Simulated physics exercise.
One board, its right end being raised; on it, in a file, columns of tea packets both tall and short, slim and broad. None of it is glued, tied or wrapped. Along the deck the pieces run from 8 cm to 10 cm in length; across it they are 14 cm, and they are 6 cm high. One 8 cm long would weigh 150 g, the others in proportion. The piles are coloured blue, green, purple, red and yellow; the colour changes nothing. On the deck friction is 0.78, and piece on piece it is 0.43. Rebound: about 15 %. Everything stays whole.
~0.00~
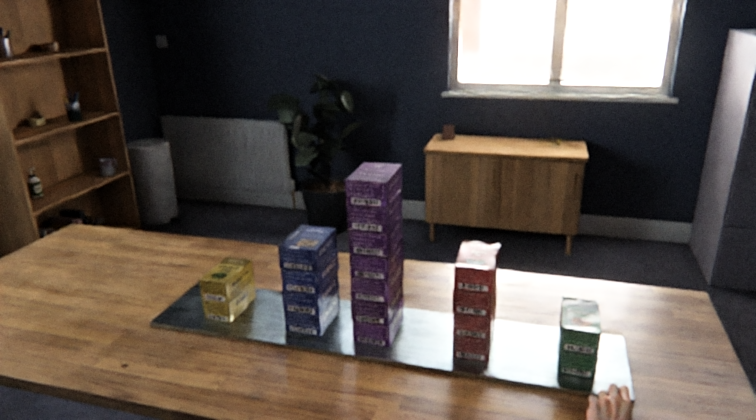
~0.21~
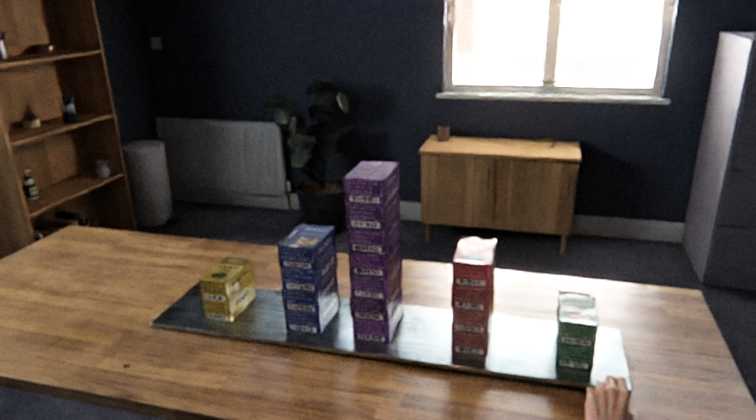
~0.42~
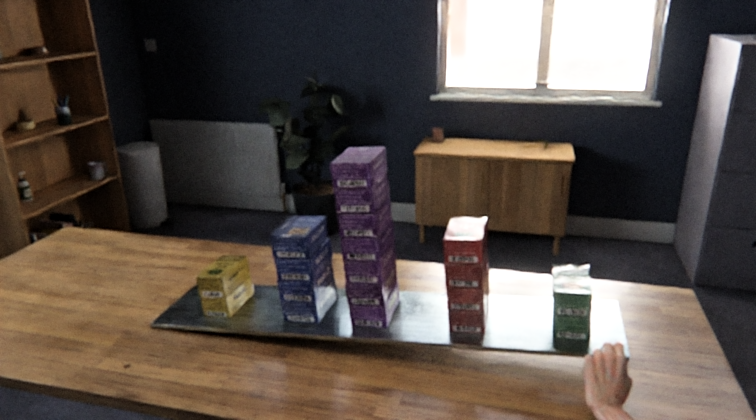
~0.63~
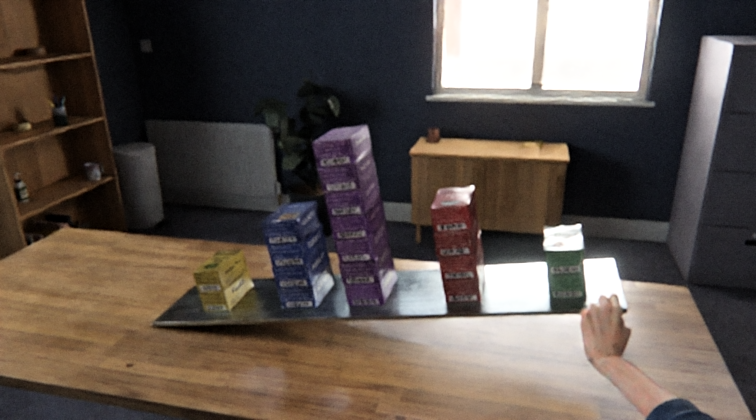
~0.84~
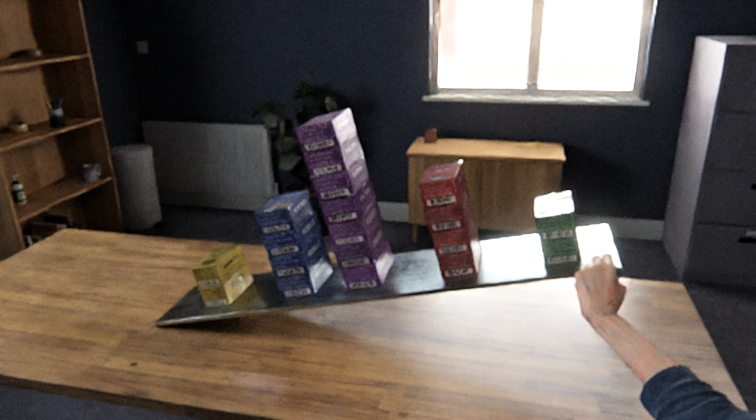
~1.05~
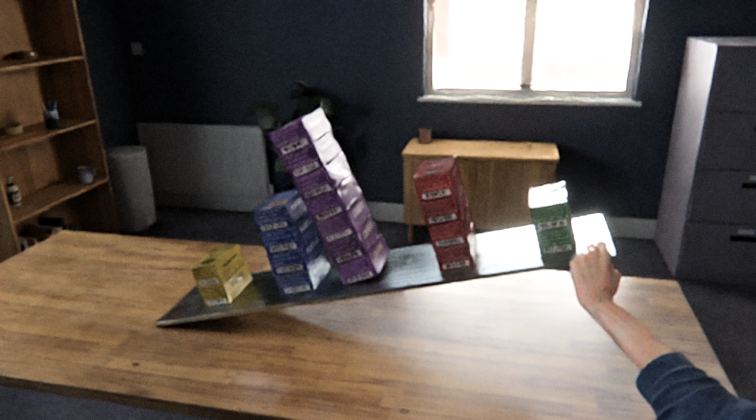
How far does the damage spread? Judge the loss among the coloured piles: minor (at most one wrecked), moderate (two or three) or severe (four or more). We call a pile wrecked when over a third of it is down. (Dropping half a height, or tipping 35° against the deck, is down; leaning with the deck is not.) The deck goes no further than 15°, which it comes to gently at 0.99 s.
The loss is moderate.
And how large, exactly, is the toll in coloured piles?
Exactly 3.
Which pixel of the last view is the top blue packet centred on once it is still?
I'd place it at about (185, 292) in the final view.
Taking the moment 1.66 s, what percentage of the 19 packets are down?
45 per cent at that moment.
By 1.20 s, slope 15°; none of the 19 packets down, 8 disturbed; top purple packet tilted 25°, 21 mm lower; top blue packet moved 20 mm.
By 1.38 s, slope 15°; 4 of the 19 packets down; top purple packet tilted 47°, 14 cm lower; top blue packet tilted 24°.
By 1.66 s, slope 15°; 9 of the 19 packets down; top purple packet upside down; top yellow packet upside down.
When it is over (2.1 s), slope 15°; 10 of the 19 packets down; top yellow packet upside down; top purple packet upside down. Wrecked, blue, purple and yellow. In pixels of the last frame, middles, top yellow packet near (164, 290), top purple packet near (120, 269).
